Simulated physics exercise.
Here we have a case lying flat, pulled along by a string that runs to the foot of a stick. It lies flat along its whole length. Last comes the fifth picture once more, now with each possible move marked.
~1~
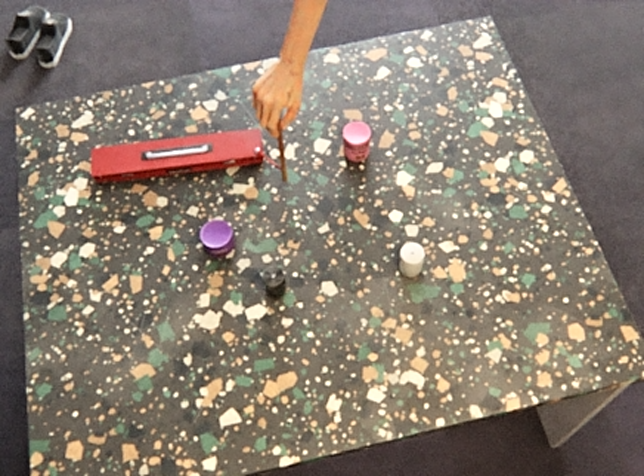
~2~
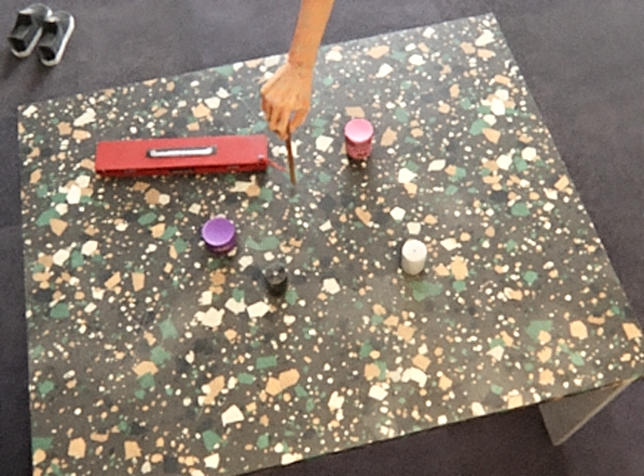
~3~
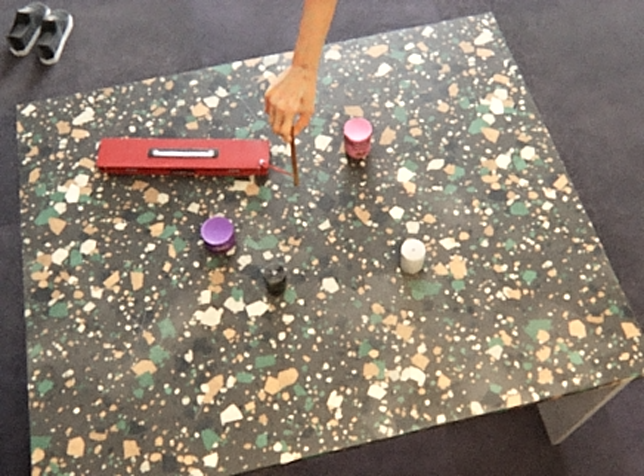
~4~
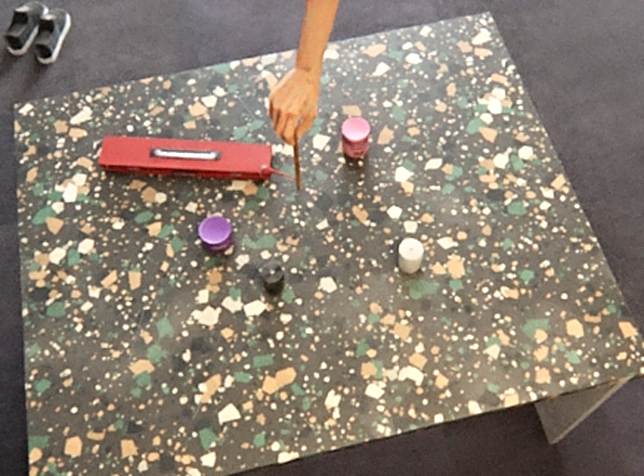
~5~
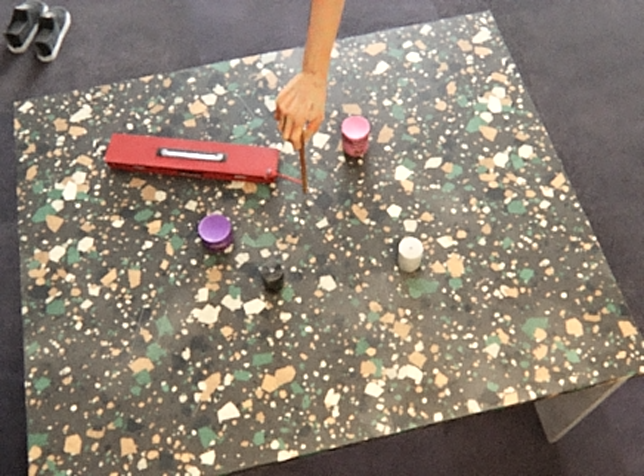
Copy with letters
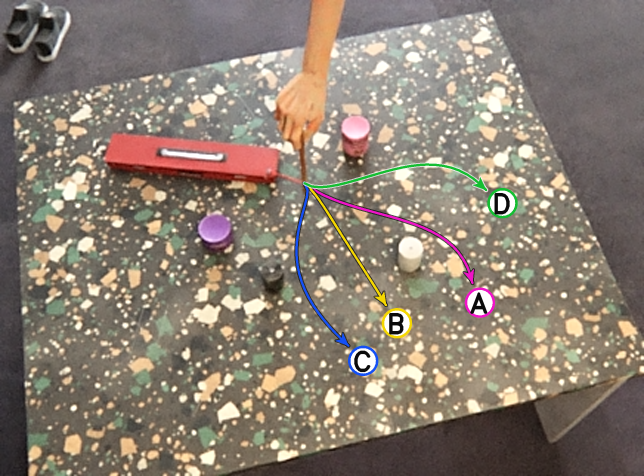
On a speckled tabletop, a hand with a stick draws a red case slightly right.
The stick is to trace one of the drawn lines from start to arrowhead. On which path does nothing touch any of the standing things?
The stick should follow B.
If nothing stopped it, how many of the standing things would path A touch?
It touches one.
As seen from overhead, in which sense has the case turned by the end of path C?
On that path, clockwise.
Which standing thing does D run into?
It is the pink jar.
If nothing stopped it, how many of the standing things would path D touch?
It touches one.
On the marked copy, A from (305, 183) via (398, 219) to (472, 283); B from (305, 183) via (345, 240) to (386, 305); C from (305, 183) via (298, 266) to (349, 346); D from (305, 183) via (401, 168) to (486, 190).
With B. Early on, foot of the stick (334, 224), middle of the case (230, 172).
Further on, foot of the stick (363, 269), middle of the case (266, 198).
At the end, foot of the stick (389, 312), middle of the case (298, 227); nothing has been touched.
As for the rest, A meets the white candle; C meets the purple tub and black candle; D meets the pink jar.
